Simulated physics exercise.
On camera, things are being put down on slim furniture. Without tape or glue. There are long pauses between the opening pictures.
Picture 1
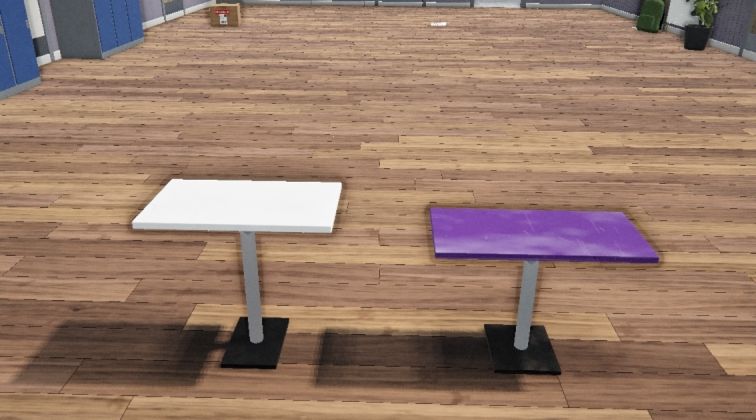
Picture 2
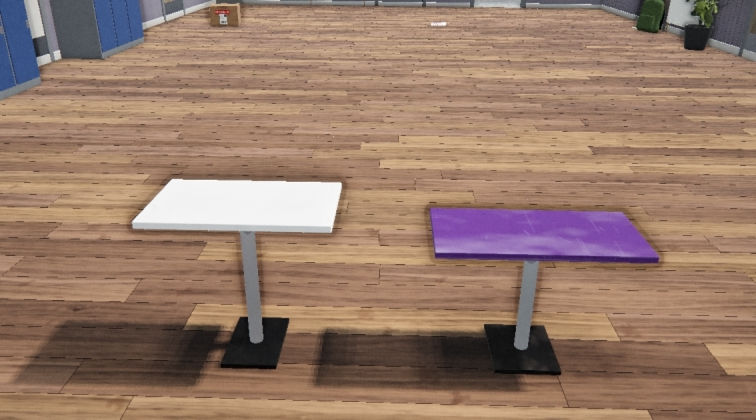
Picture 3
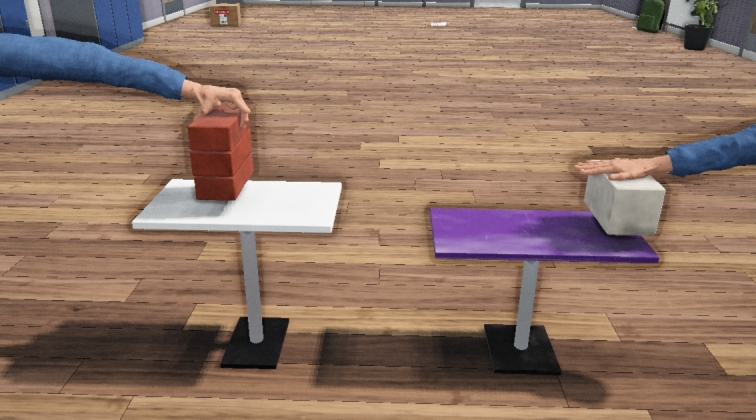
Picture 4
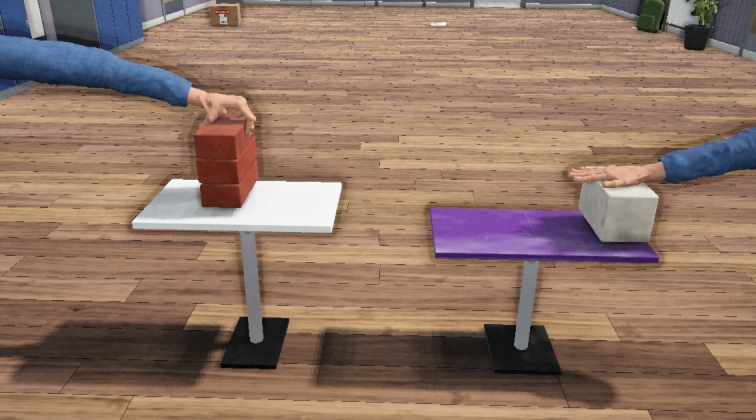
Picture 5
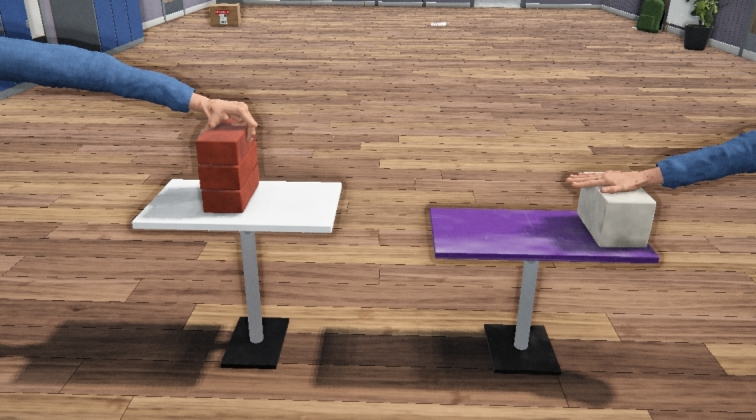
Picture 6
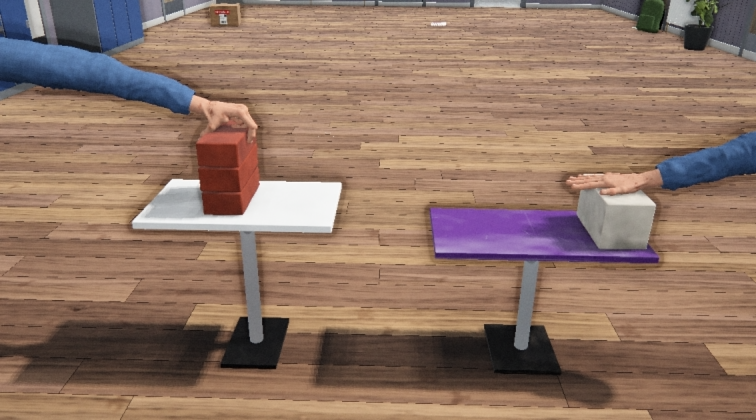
Two hands lower red bricks onto a white table and a pale block onto a purple one.
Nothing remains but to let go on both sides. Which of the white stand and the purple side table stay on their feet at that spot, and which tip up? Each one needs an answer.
In the end the white stand stays on its feet, the purple side table tips up.
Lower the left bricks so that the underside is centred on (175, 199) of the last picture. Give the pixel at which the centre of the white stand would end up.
End position approximately (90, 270).
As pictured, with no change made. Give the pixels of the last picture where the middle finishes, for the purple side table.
(673, 279).
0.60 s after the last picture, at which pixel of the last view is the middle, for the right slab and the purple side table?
Expect close to (697, 263) for the first and close to (626, 243) for the second.
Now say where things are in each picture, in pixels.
In the first frame, white stand (245, 204); purple side table (535, 234).
In the second frame, purple side table (535, 234).
In the third frame, still on the way; white stand (245, 204); left bricks (223, 151).
In the fourth frame, still on the way; purple side table (535, 234); right slab (615, 203).
In the fifth frame, still on the way; white stand (245, 204); left bricks (230, 164).
In the sixth frame, in place, still held; white stand (245, 204); purple side table (535, 234); right slab (613, 210).
Then, 0.60 s later than the last frame, white stand at rest near (245, 204); purple side table tilted by 37° near (626, 243).
When it is over, the white stand keeps steady, near (245, 204); the purple side table goes over, near (673, 279).
